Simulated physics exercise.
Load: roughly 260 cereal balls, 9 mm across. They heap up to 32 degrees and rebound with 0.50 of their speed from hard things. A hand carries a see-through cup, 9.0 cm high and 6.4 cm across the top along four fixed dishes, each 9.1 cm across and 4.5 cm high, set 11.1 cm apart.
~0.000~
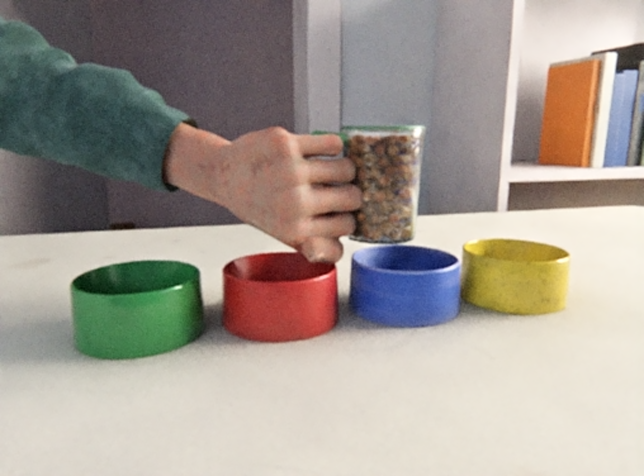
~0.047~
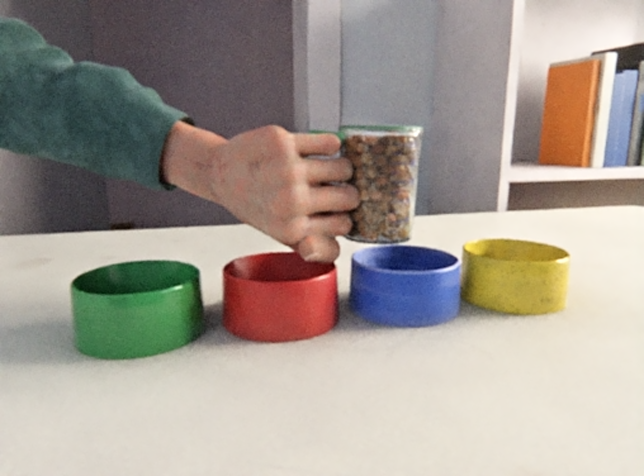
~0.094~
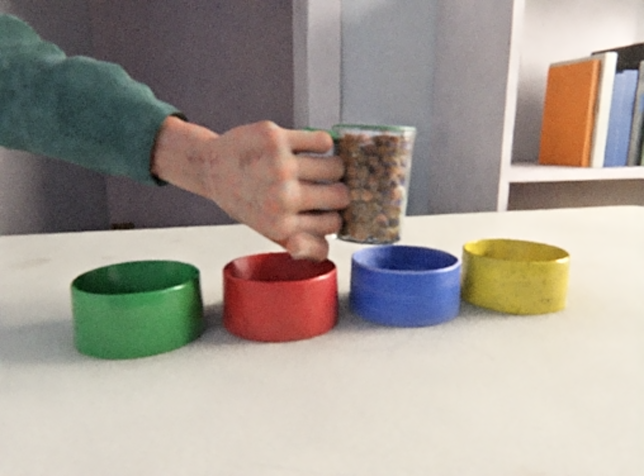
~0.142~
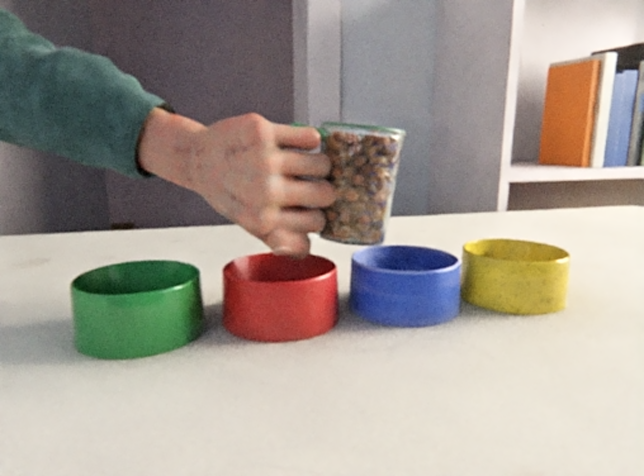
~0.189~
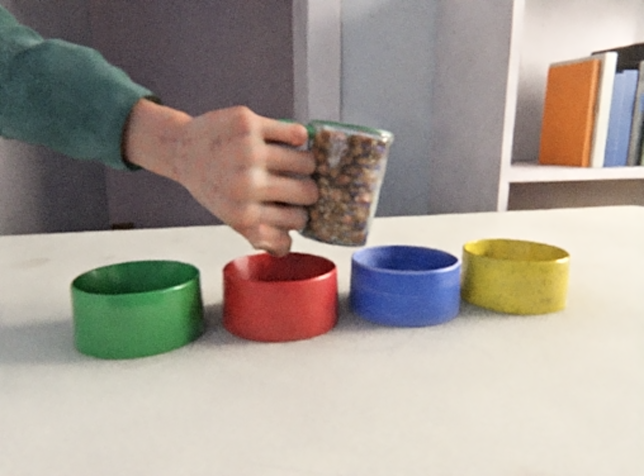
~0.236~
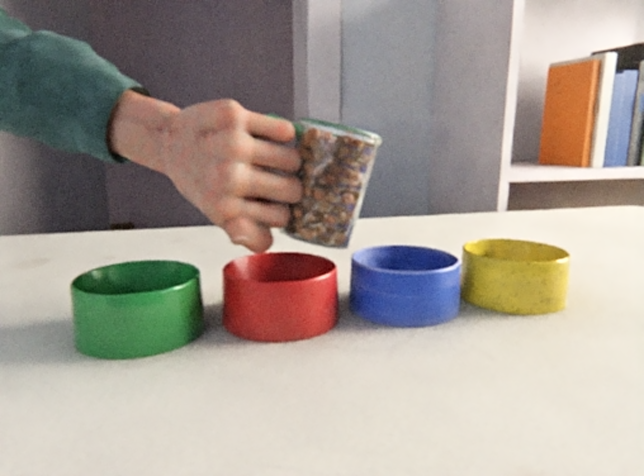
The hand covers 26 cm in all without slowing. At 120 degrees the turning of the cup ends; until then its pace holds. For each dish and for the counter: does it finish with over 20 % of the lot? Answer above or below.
Red dish: Below; blue dish: Below; green dish: Above; yellow dish: Below; on the counter: Below.
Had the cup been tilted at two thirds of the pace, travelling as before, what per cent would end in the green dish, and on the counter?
Green 100; counter 0.
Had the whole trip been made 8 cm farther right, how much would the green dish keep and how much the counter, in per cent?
Then: Green 0; counter 50.
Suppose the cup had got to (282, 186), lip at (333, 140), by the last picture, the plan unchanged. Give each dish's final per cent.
Red 0; blue 0; green 100; yellow 0.
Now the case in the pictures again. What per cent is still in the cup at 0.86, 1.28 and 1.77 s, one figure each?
About 100, 95, 20.
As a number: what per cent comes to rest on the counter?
About 0 per cent.
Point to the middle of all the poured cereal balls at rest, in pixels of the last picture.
Near (135, 300).
After 0.86 s, tilt 64 degrees; cup holds 100 %.
After 1.28 s, tilt 97 degrees; cup holds 95 %, green 5 %.
Then, at 1.77 s, tilt 120 degrees; cup holds 20 %, green 80 %.
By 2.3 s all is still; red 0 %, blue 0 %, green 100 %, yellow 0 %, counter 0 %.
